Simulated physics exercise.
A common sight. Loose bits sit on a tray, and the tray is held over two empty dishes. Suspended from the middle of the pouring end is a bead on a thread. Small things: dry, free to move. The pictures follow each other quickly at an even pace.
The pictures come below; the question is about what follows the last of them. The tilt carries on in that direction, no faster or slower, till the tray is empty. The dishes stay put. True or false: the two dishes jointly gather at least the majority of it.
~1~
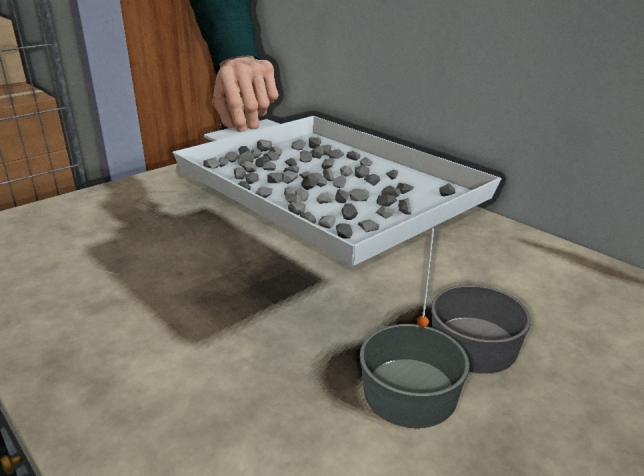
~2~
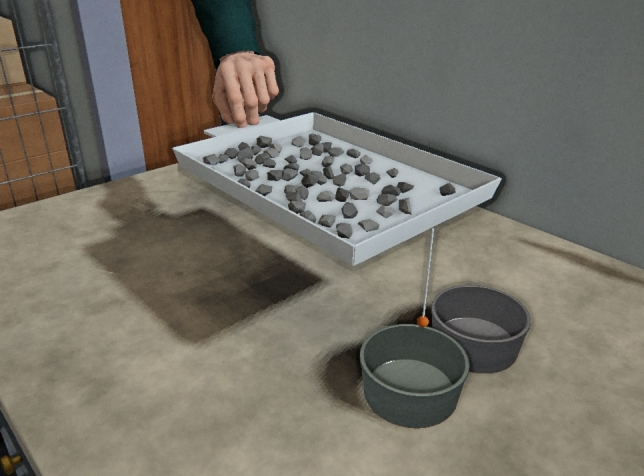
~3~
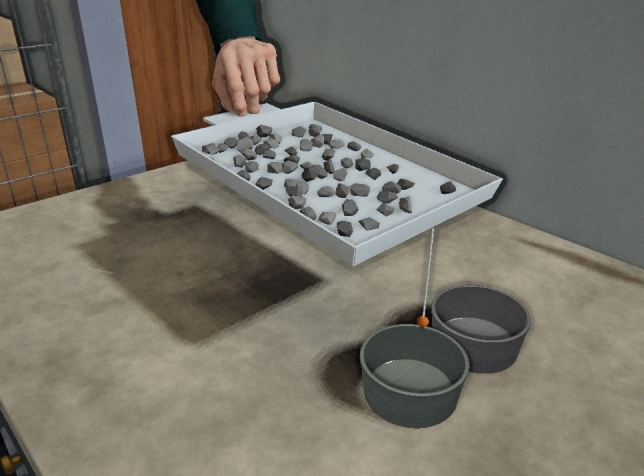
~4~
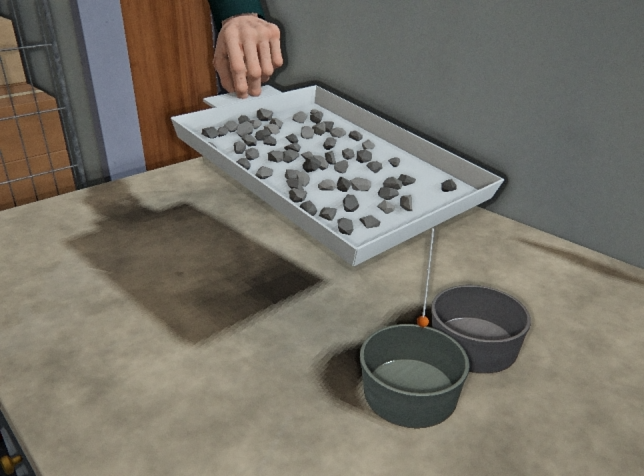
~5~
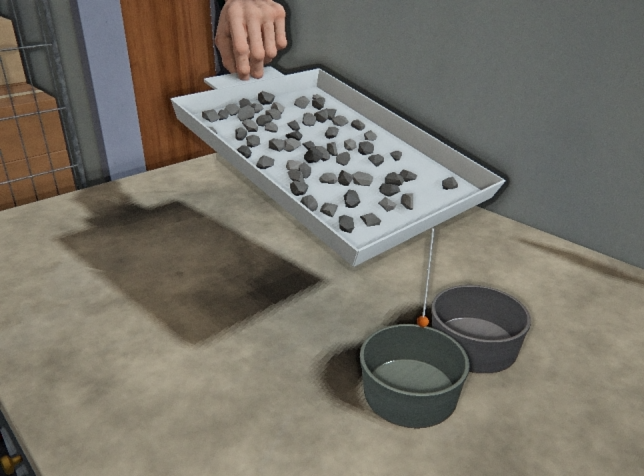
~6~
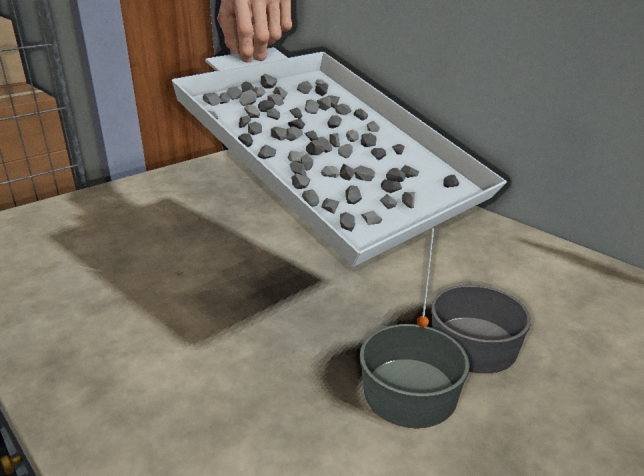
False, they gather a minority.
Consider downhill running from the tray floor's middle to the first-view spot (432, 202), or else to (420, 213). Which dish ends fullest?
Taking them in order: Right side, followed by right side.
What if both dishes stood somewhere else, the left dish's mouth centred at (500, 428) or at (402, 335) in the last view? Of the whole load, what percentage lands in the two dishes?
The first try yields 10% and the second yields 0%.
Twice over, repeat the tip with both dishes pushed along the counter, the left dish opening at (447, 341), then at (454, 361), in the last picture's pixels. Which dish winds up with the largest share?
First try, the dish to the left; second try, the dish to the left.
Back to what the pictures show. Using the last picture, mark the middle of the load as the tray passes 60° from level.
In the last view the centre sits at roughly (417, 205).
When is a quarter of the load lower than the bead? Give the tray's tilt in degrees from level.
At roughly 85°.
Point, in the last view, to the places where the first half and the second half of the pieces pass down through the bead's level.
(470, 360), then (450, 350).
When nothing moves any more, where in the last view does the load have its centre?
The centre ends up roughly at (455, 415).
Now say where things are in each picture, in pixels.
The first frame shows corners of the pouring end (354, 242) and (494, 178), level; middle of the load (307, 176), bits of gravel; left dish (454, 399); right dish (519, 347); bead on its thread (423, 322).
The second frame shows corners of the pouring end (354, 242) and (494, 178), level; middle of the load (307, 174).
The third frame shows corners of the pouring end (355, 243) and (495, 178), tipped barely, level across its low end; middle of the load (307, 167).
The fourth frame shows corners of the pouring end (357, 244) and (497, 179), tipped a little, level across its low end; middle of the load (308, 156).
The fifth frame shows corners of the pouring end (358, 245) and (498, 179), tipped a little, level across its low end; middle of the load (310, 146).
The sixth frame shows corners of the pouring end (360, 247) and (500, 180), tipped clearly, level across its low end; middle of the load (312, 136); left dish (454, 399); right dish (519, 347).
Just after the last frame, tray tipped steeply; every one on the tray.
A moment on, tray tipped right over; roughly half on the tray; about a tenth in the left dish; just a few in the right dish; roughly a quarter outside both; about a tenth in the air.
Further on, tray tipped past a quarter turn; roughly a quarter in the left dish; about a tenth in the right dish; roughly two thirds outside both.
When it is over, tray tipped past a quarter turn; roughly a quarter in the left dish; about a tenth in the right dish; roughly two thirds outside both.
